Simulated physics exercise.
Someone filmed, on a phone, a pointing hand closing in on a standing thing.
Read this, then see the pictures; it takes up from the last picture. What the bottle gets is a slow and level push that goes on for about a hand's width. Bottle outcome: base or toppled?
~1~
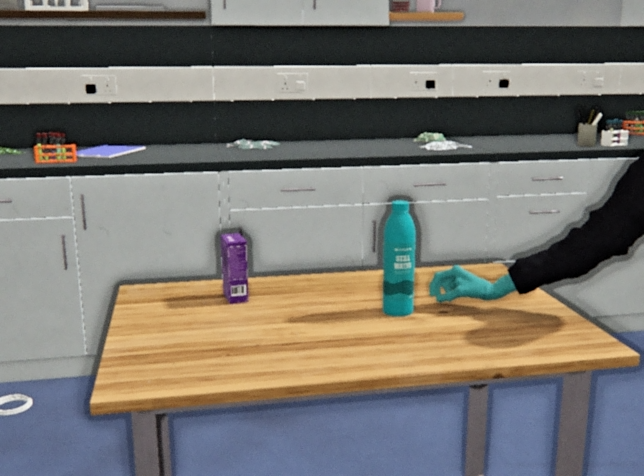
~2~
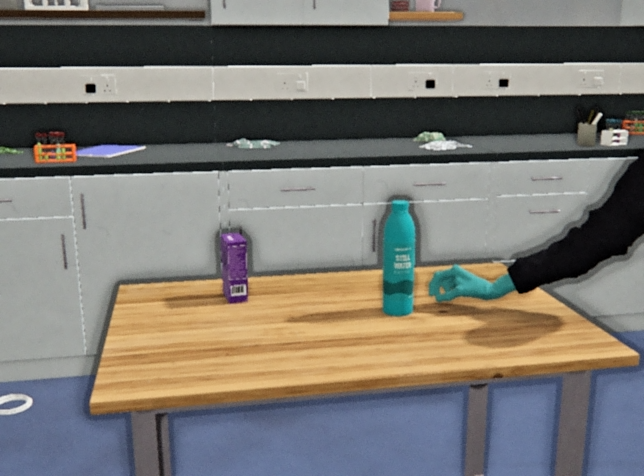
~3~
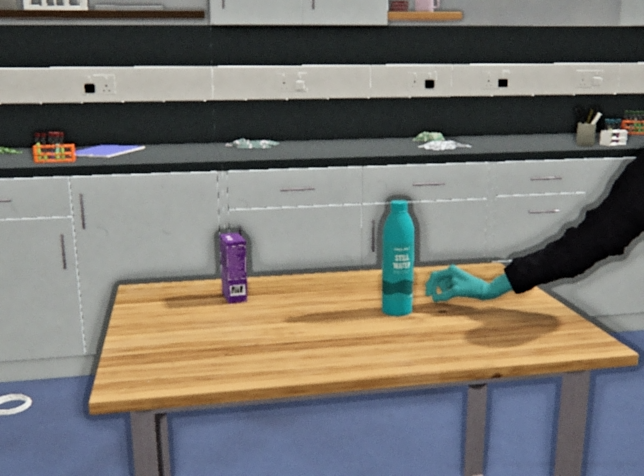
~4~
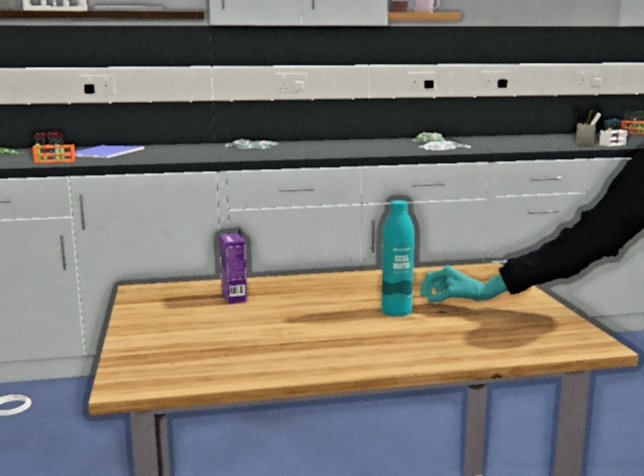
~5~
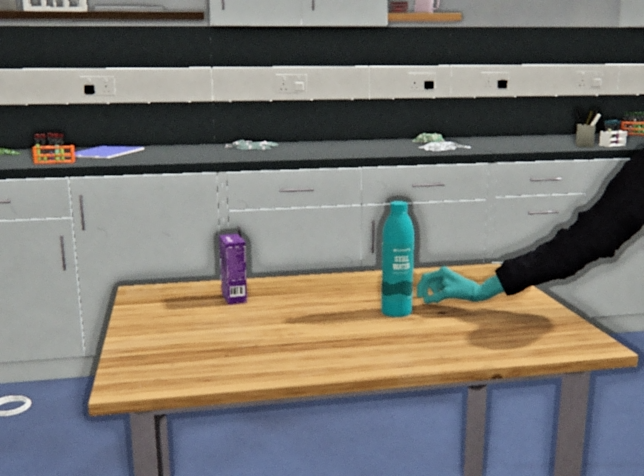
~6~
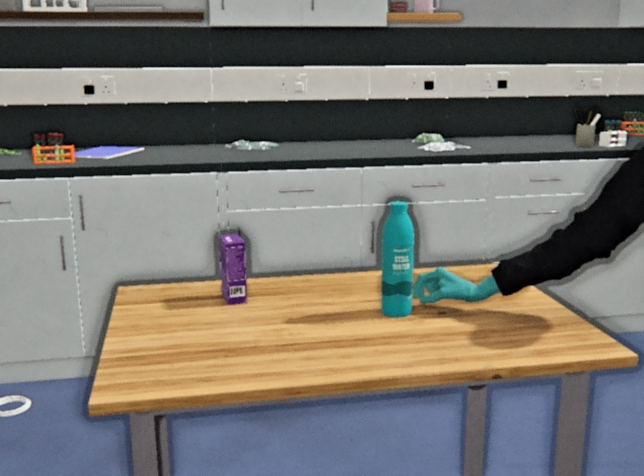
It stays up.
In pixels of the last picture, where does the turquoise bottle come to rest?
At about (345, 262).
Then, 0.50 s after the last picture, turquoise bottle slid about its own width near (378, 260).
Then, 0.90 s after the last picture, turquoise bottle slid about its own width near (359, 261).
At rest, moved from the start, turquoise bottle. Seen from the same camera at the end, turquoise bottle near (345, 262).
